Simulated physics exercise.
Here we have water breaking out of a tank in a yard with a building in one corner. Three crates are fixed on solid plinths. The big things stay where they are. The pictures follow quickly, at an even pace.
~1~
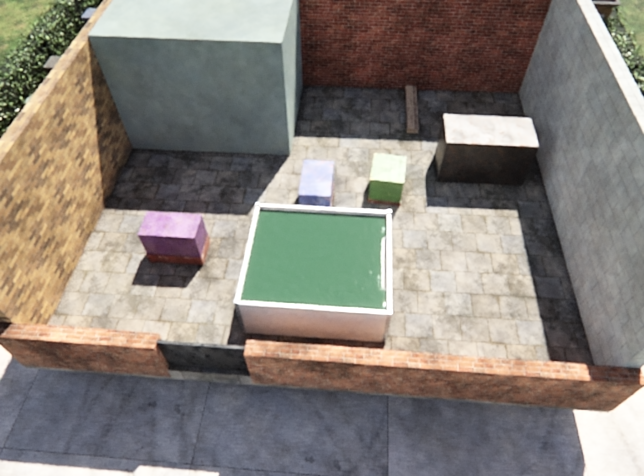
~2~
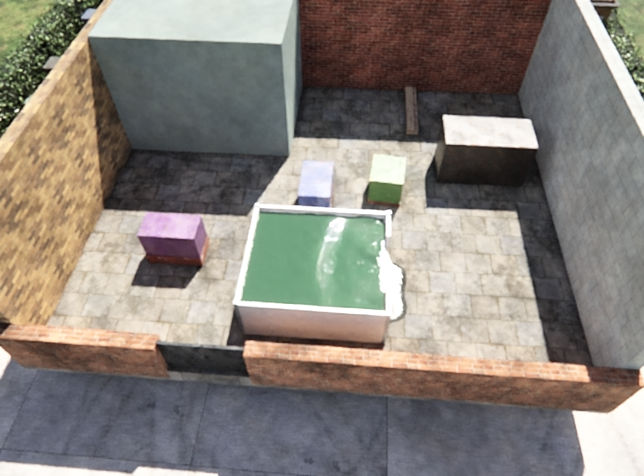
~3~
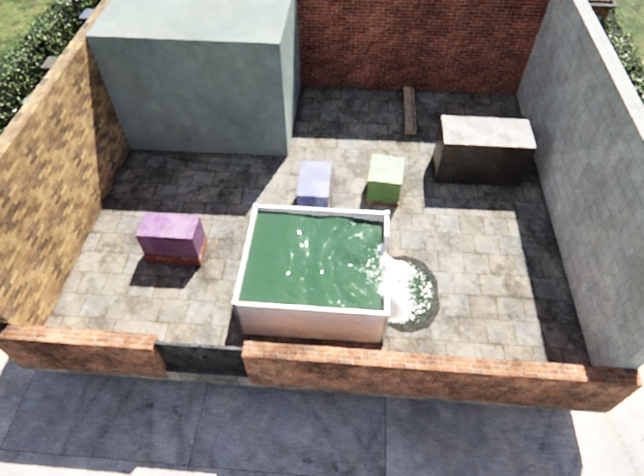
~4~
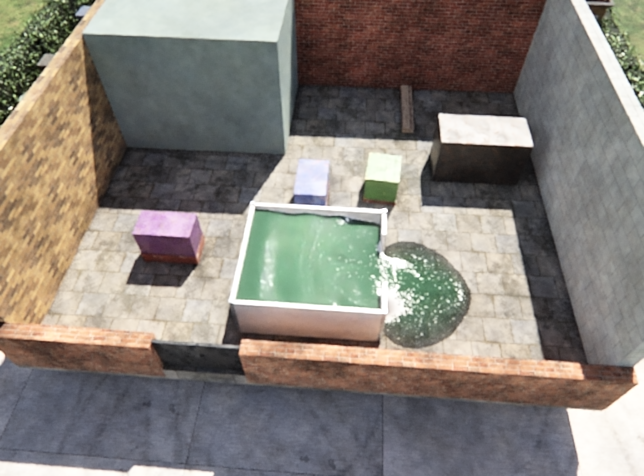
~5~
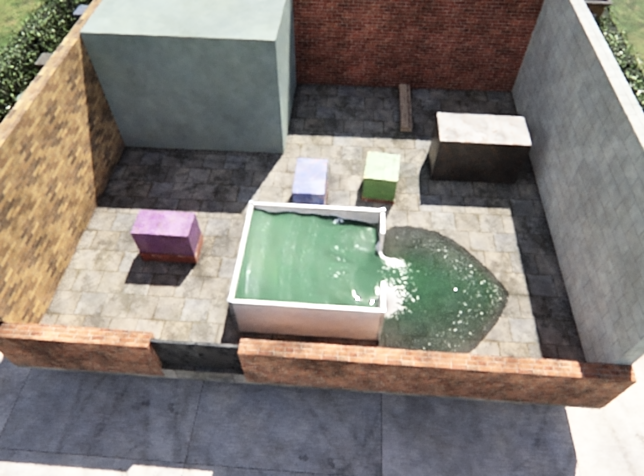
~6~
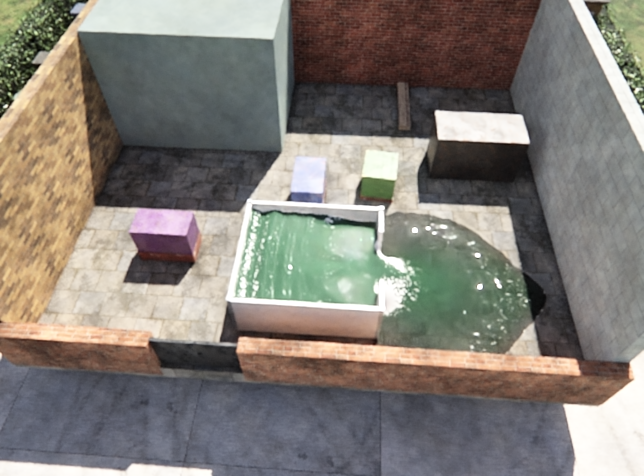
Green water pours from the right side of a white tank and spreads across the paving.
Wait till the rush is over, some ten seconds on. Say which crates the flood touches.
In the end: The green crate is wetted; the purple crate escapes dry; the blue crate escapes dry.
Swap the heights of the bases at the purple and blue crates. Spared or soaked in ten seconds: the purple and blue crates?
Then: Purple crate keeps dry; blue crate is spared.
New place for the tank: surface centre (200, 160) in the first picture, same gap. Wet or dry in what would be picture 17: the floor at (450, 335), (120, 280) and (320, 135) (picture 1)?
In that order: Free of water, not flooded, awash.
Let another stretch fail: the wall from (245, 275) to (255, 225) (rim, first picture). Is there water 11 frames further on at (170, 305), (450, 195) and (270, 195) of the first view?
As listed: Flooded, dry, wet.
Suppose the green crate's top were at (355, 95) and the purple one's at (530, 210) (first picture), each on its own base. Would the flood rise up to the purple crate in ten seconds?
In short: The purple crate is topped.
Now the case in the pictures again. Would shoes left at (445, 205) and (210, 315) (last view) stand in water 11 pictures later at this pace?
In turn: Flooded, no water.
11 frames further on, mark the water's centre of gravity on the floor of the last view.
Close to (394, 283).
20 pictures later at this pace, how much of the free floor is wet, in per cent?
Close to 30 %.
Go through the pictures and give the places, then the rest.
The water tank at (318, 257) is whole and still, in the first picture.
Water pours out at (383, 280) and has run to (395, 317), in the second picture.
The front is at (433, 310), out from the gap at (382, 281), in the third picture.
Water pours out at (379, 280) and has run to (465, 302), in the fourth picture.
The front is at (503, 299), out from the gap at (377, 279), in the fifth picture.
Water pours out at (376, 277) and has run to (540, 297), in the sixth picture.
A moment on, water covers 25 % of the floor; the green crate water round its plinth, the purple crate not reached, the blue crate not reached.
Next, water covers 25 % of the floor; the green crate water round its plinth, the purple crate not reached, the blue crate not reached.
Then, water covers 30 % of the floor; the green crate water round its plinth, the purple crate not reached, the blue crate not reached.
Later, water covers 60 % of the floor; the green crate water round its plinth, the purple crate not reached, the blue crate water round its plinth.
In the end, water covers 90 % of the floor; the green crate was topped, the purple crate stayed above the water, the blue crate stayed above the water.
